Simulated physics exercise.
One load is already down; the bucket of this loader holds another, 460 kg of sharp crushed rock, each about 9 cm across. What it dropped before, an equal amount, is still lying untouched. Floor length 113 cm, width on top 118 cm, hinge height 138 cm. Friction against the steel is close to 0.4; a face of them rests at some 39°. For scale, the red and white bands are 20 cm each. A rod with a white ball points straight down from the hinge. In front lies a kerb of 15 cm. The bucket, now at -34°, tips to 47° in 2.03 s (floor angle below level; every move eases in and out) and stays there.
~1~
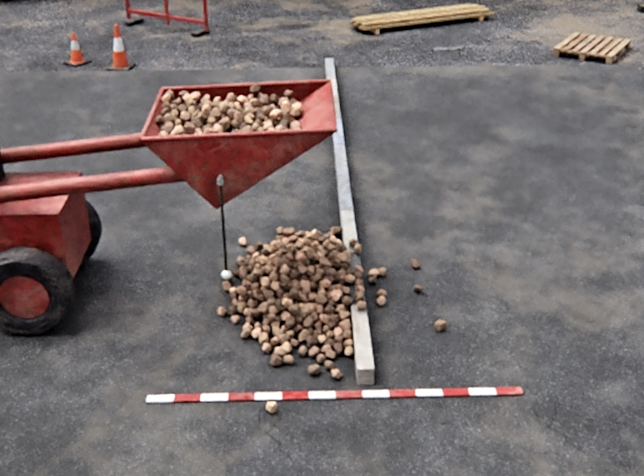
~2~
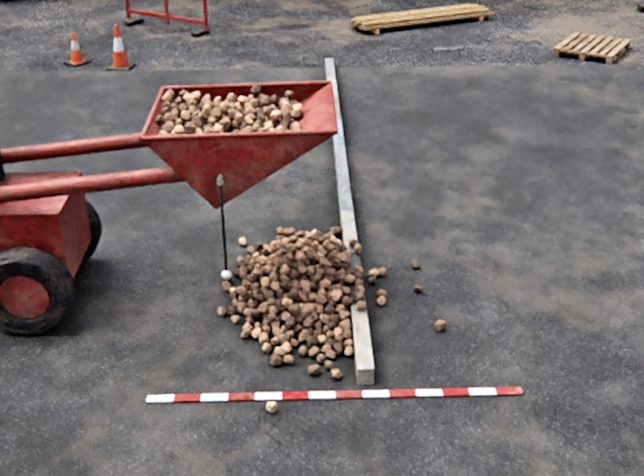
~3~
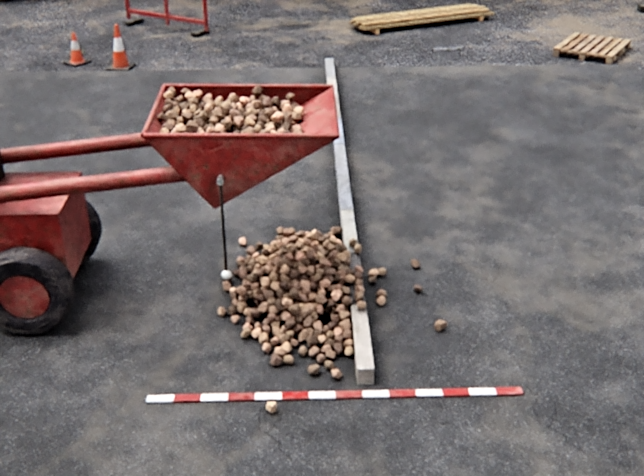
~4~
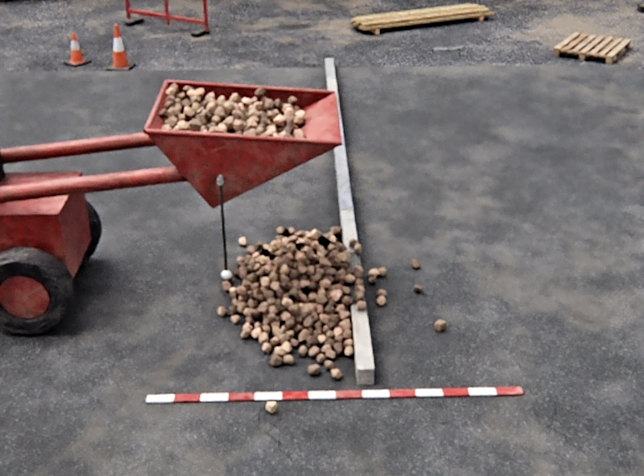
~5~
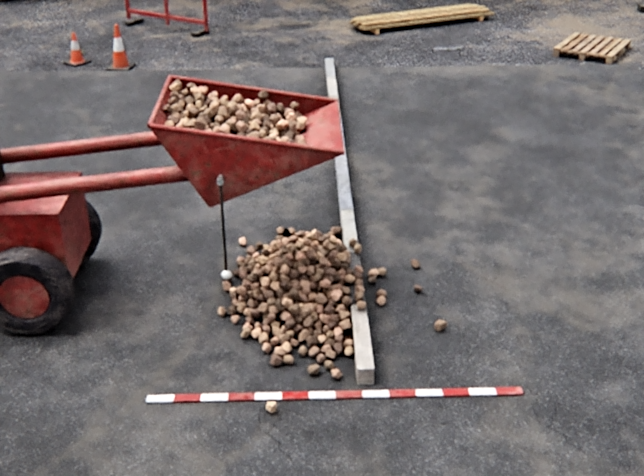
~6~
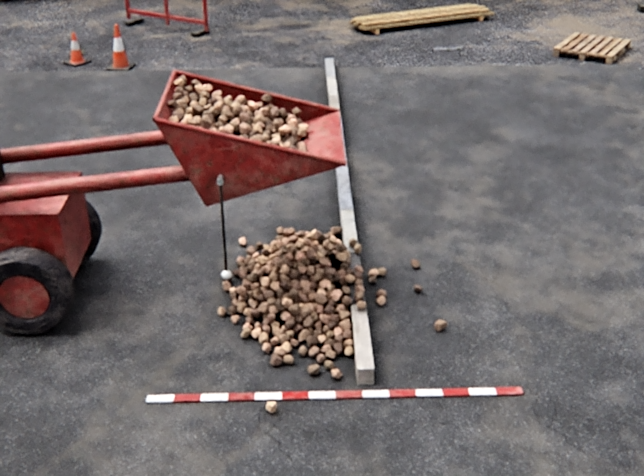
A red loader at the left holds out a bucket of brown stones over a grey yard, seen from a raised viewpoint. Beneath it, a heap of similar stones lies against a pale kerb, with a red and white striped bar in front and orange cones, a barrier and timber behind. The bucket slowly tilts its right lip downward, its stones shifting slightly, while the camera and heap stay still.
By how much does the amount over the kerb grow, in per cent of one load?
Close to 32 parts in a hundred.
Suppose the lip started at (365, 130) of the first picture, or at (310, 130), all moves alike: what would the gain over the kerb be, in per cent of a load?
About 65 and 15 per cent.
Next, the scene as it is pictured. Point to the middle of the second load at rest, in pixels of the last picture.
Their middle is at about (335, 271).
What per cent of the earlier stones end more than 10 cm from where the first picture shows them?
Roughly 5 per cent of them.
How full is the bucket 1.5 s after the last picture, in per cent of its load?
Roughly 20 per cent is still inside.
Then, 0.9 s after the last picture the floor is at 34°; in per cent of one load, 98 in the bucket, 100 on this side of the kerb, 2 over the kerb; the foremost stones are at (395, 286).
Then, 1.5 s after the last picture the floor is at 47°; in per cent of one load, 20 in the bucket, 169 on this side of the kerb, 10 over the kerb; the foremost stones are at (411, 294).
Then, 1.9 s after the last picture the floor is at 47°; in per cent of one load, 2 in the bucket, 170 on this side of the kerb, 28 over the kerb; the foremost stones are at (444, 288).
Then, 4.7 s after the last picture the floor is at 47°; in per cent of one load, 0 in the bucket, 167 on this side of the kerb, 33 over the kerb; the foremost stones are at (468, 303). Net gain over the kerb, 32.
